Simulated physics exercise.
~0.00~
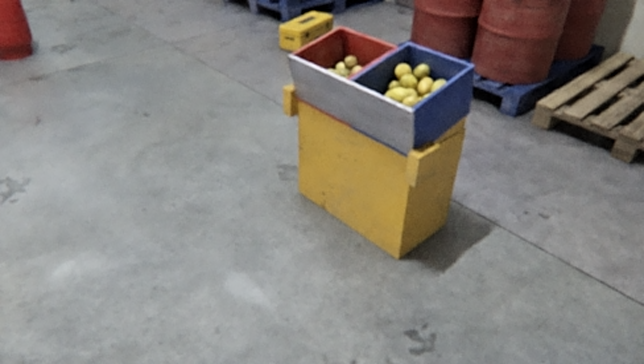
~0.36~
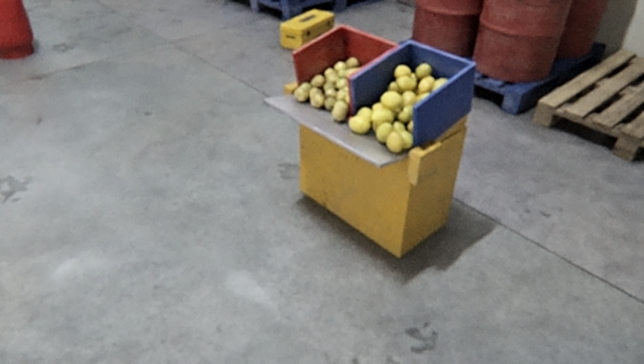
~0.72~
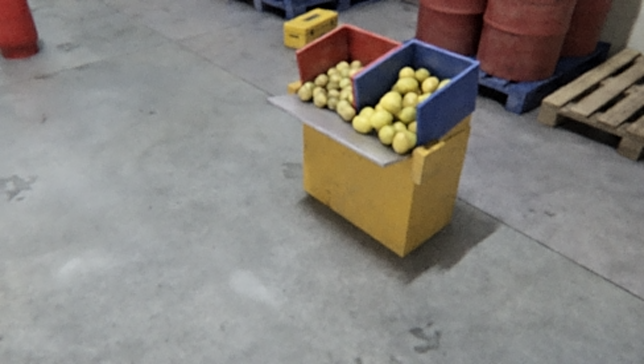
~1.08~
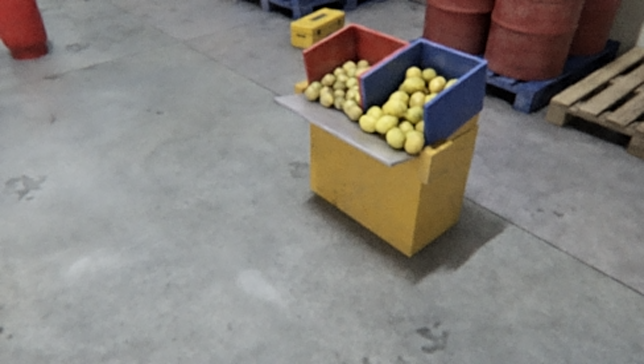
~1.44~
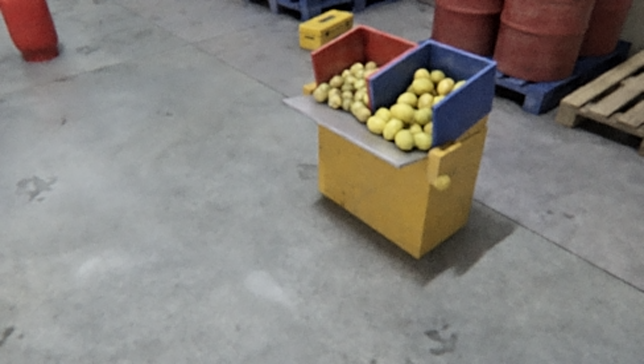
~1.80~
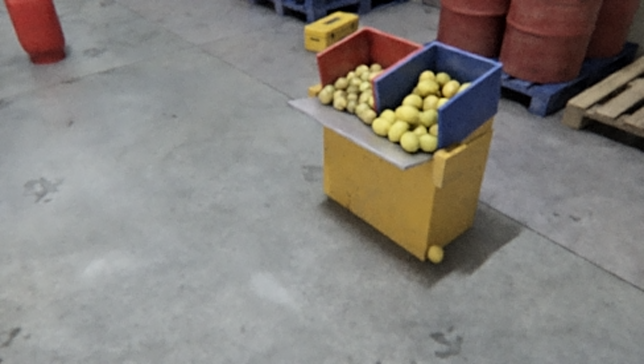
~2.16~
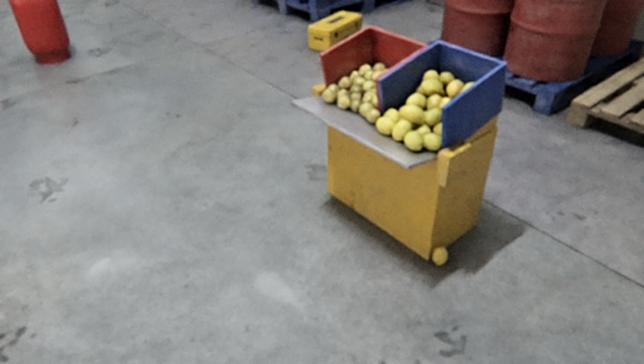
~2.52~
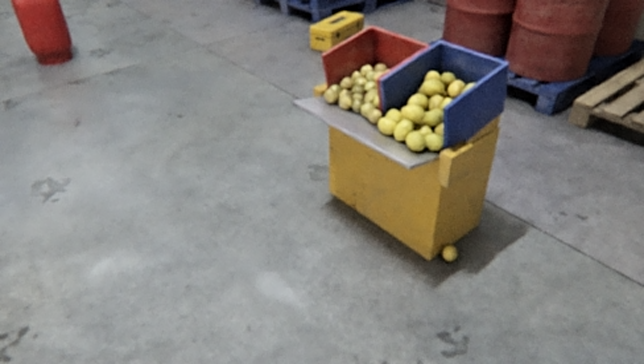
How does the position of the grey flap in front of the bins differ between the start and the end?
At the start the flap leans up across the fronts of the red and blue bins. At the end it is down on its side, jutting out in front of them like a shelf with fruit on it.
A red bin and a blue bin full of yellowish fruit sit side by side on a yellow stand, seen from above on a grey concrete floor, with red drums and pallets behind. A grey flap stands leaning across their fronts. The flap swings down and juts out like a shelf, and fruit from both bins slides forward onto it. As the view drifts slightly left, one lemon drops off the right side and lands by the stand's base. It shifts a little to the right, ending on the floor while the rest stay up on the flap and in the bins.
